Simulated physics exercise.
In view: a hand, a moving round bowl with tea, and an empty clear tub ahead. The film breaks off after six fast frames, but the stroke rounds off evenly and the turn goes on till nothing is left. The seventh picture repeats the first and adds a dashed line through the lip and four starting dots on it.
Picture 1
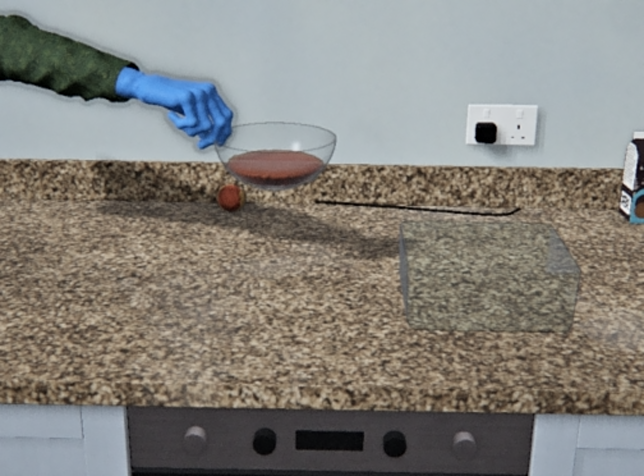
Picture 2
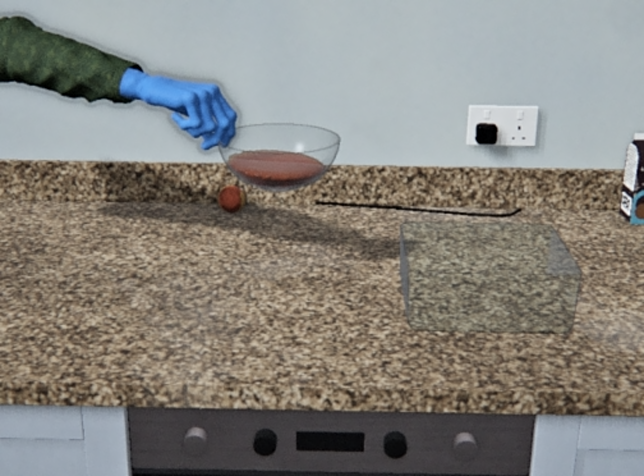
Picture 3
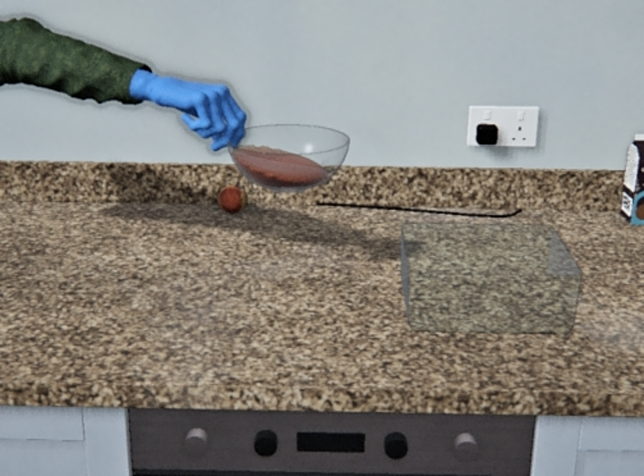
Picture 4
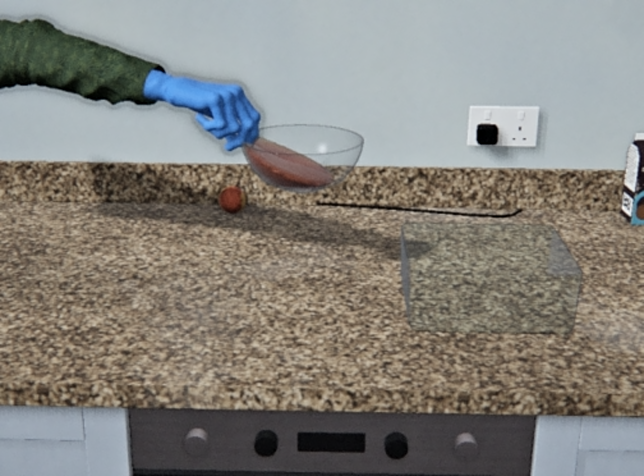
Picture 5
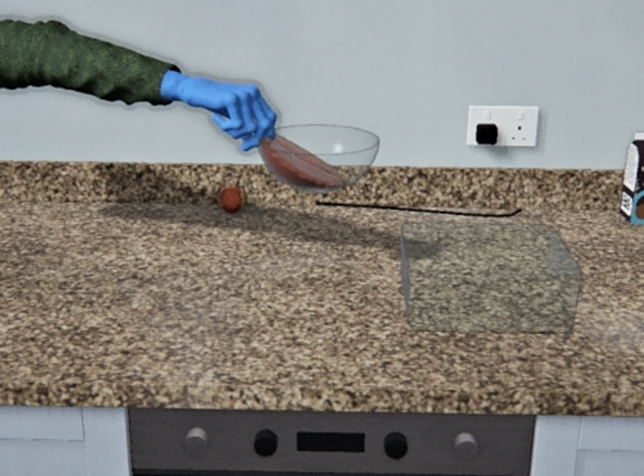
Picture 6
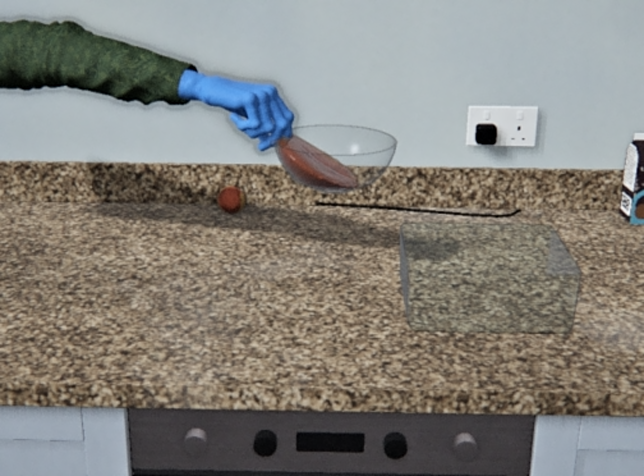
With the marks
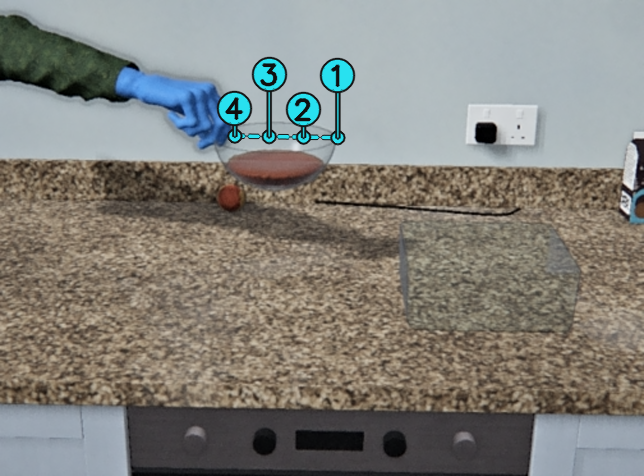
Blue-gloved hand carrying a clear round bowl of tea rightward above a speckled counter, the tea sloshing up and over its left rim.
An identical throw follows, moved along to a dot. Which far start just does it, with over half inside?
3.
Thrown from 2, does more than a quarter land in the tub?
Yes, clearly.
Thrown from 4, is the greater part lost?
Yes, that goes wrong.
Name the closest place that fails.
That is place 4.
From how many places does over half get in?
Three of them.
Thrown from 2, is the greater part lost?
No.
On the marked copy, 1 at (337, 137); 2 at (303, 137); 3 at (269, 136); 4 at (234, 136).
For place 1, about 86 % lands in the tub, 4 % falls short and 9 % goes beside or beyond.
For place 2, about 83 % lands in the tub, 13 % falls short and 4 % goes beside or beyond.
For place 3, about 62 % lands in the tub, 32 % falls short and 6 % goes beside or beyond.
For place 4, about 37 % lands in the tub, 60 % falls short and 3 % goes beside or beyond.
